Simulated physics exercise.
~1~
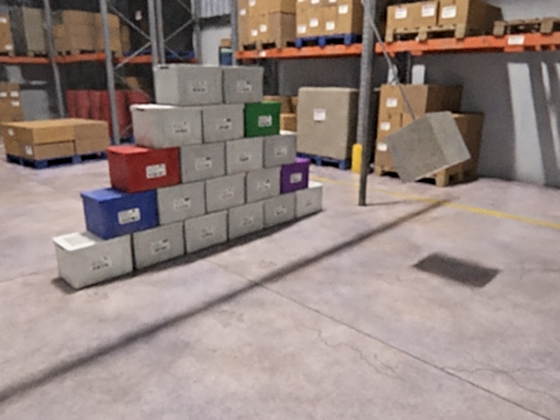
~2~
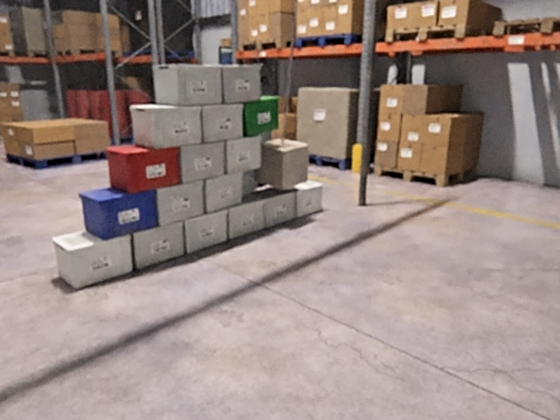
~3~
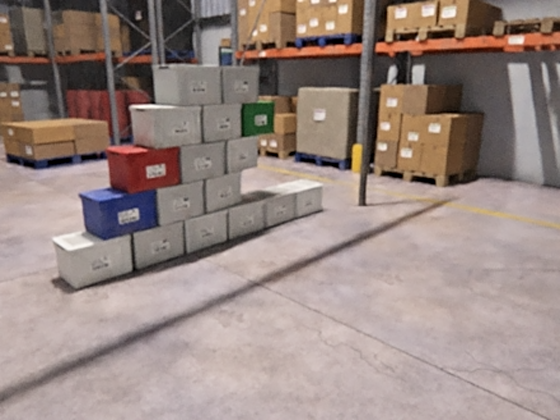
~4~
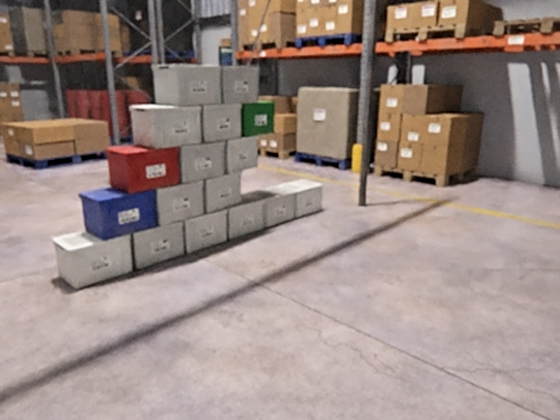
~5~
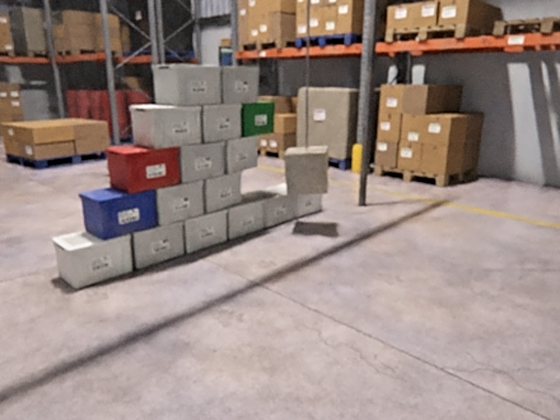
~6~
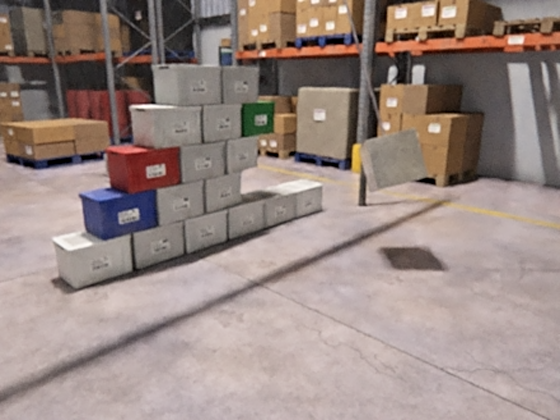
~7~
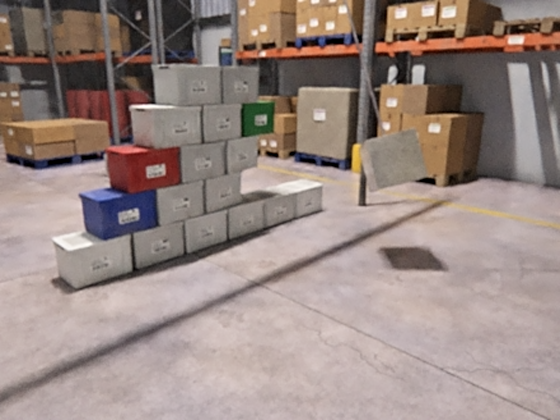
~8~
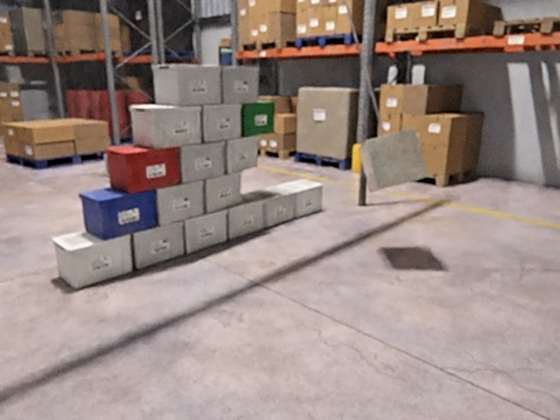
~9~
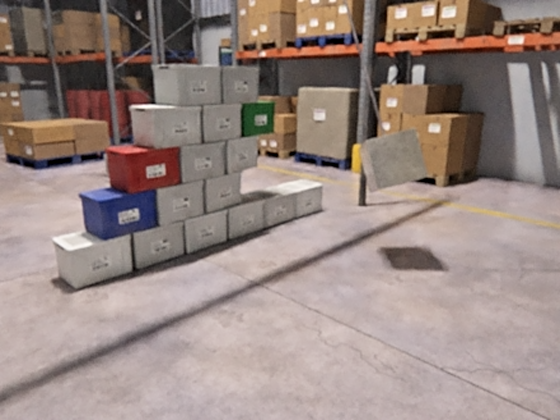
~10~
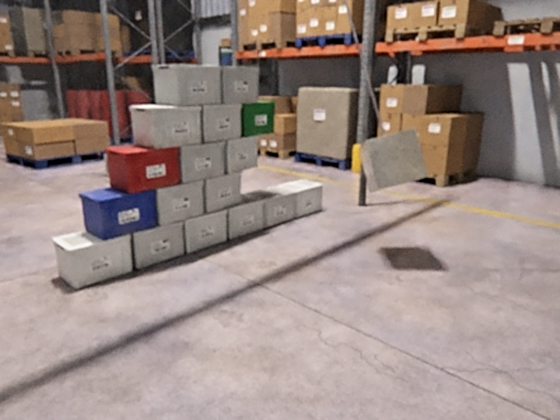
A stepped wall of lidded totes, mostly pale grey, stands on a concrete warehouse floor, seen from a fixed, slightly raised view with loaded racks behind. A blue tote and a red one sit on its left edge, a green one high on the right and a purple one low on the right. A grey block hanging at the right swings left into the wall's lower right side. The purple tote and its neighbours disappear from view behind, leaving a gap beneath the green tote. The block swings back out and ends tilted at the right, with the blue, red and green totes still up.
